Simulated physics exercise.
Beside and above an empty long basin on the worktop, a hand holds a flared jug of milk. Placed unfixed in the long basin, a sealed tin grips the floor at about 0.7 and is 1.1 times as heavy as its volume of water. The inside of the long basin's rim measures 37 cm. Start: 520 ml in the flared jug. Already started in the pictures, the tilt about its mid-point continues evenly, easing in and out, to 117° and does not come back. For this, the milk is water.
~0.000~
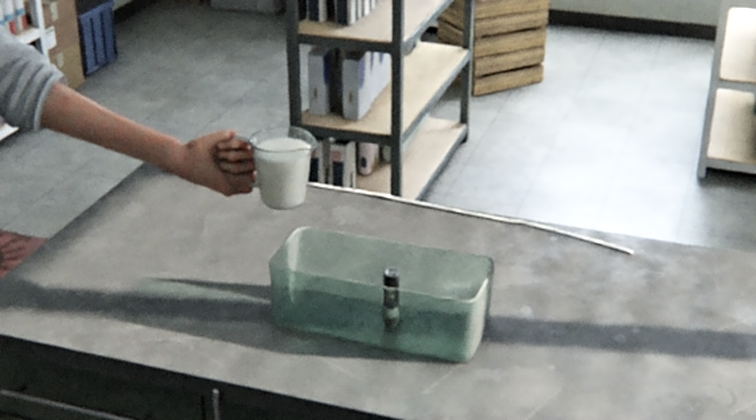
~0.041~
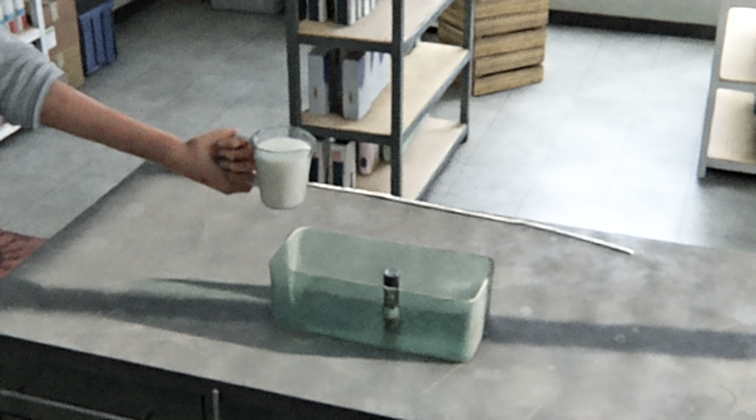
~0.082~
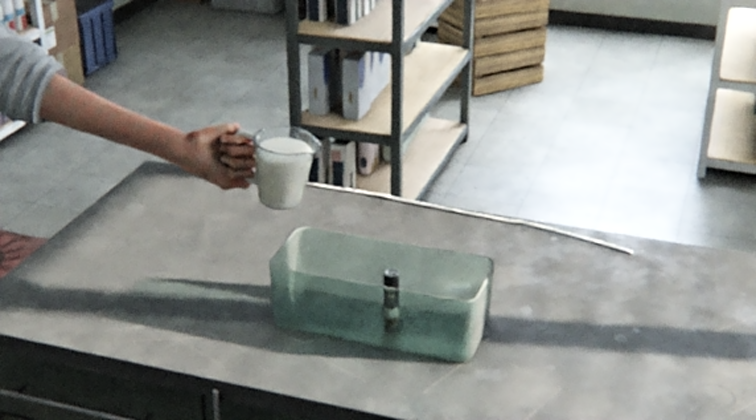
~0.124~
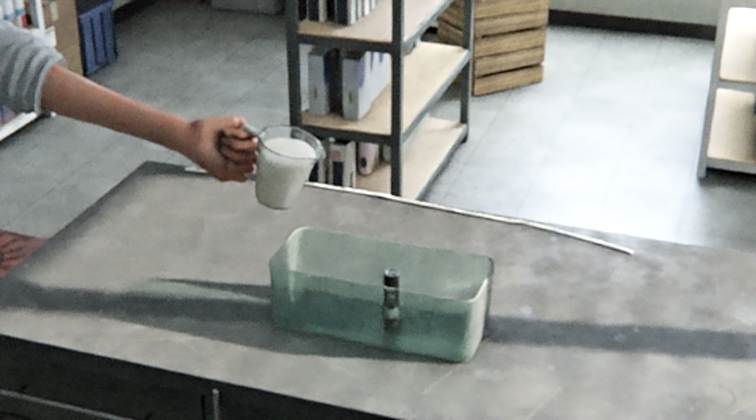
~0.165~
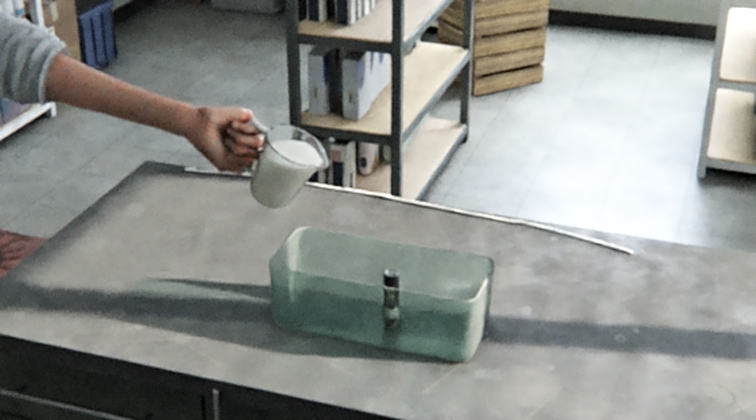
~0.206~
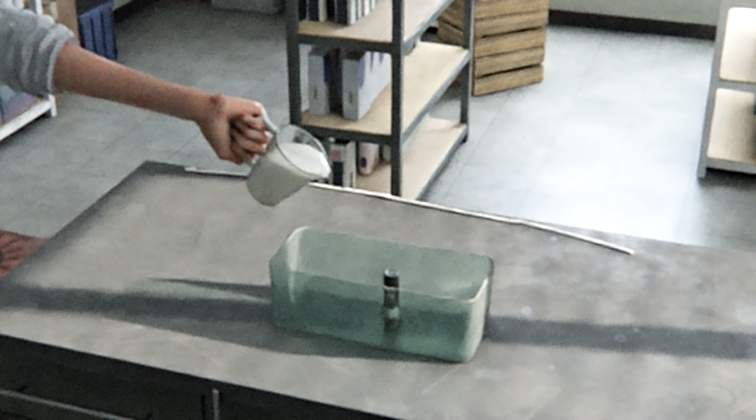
In the video, a hand reaching in from the left holds a clear jug of milk above a long, greenish glass basin on a grey worktop, then gradually tilts the jug to the right, bringing the milk to its rim.
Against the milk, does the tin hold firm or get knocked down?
It holds firm.
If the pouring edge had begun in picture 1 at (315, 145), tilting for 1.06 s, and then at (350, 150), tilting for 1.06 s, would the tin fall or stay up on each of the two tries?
In the first try it remains standing; in the second it comes down.
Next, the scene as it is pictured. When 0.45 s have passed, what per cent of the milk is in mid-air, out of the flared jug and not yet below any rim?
Roughly 30 percent.
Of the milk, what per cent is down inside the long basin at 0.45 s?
I reckon close to 34 percent of it.
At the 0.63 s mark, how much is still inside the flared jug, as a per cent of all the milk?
Near 2 in a hundred.
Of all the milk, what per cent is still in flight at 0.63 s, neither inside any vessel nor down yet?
Around 10 percent of the liquid.
Then, 0.45 s in, the tilt is 112° and 36 per cent is still to pour; the tin stands where it began.
Then, 0.63 s in, the tilt is 117° and 2 per cent is still to pour; the tin stands where it began.
Then, 0.82 s in, the tilt is 117° and 0 per cent is still to pour; the tin stands where it began.
Then, 1.02 s in, the tilt is 117° and 0 per cent is still to pour; the tin stands where it began.
Finally, the tin stands where it began.
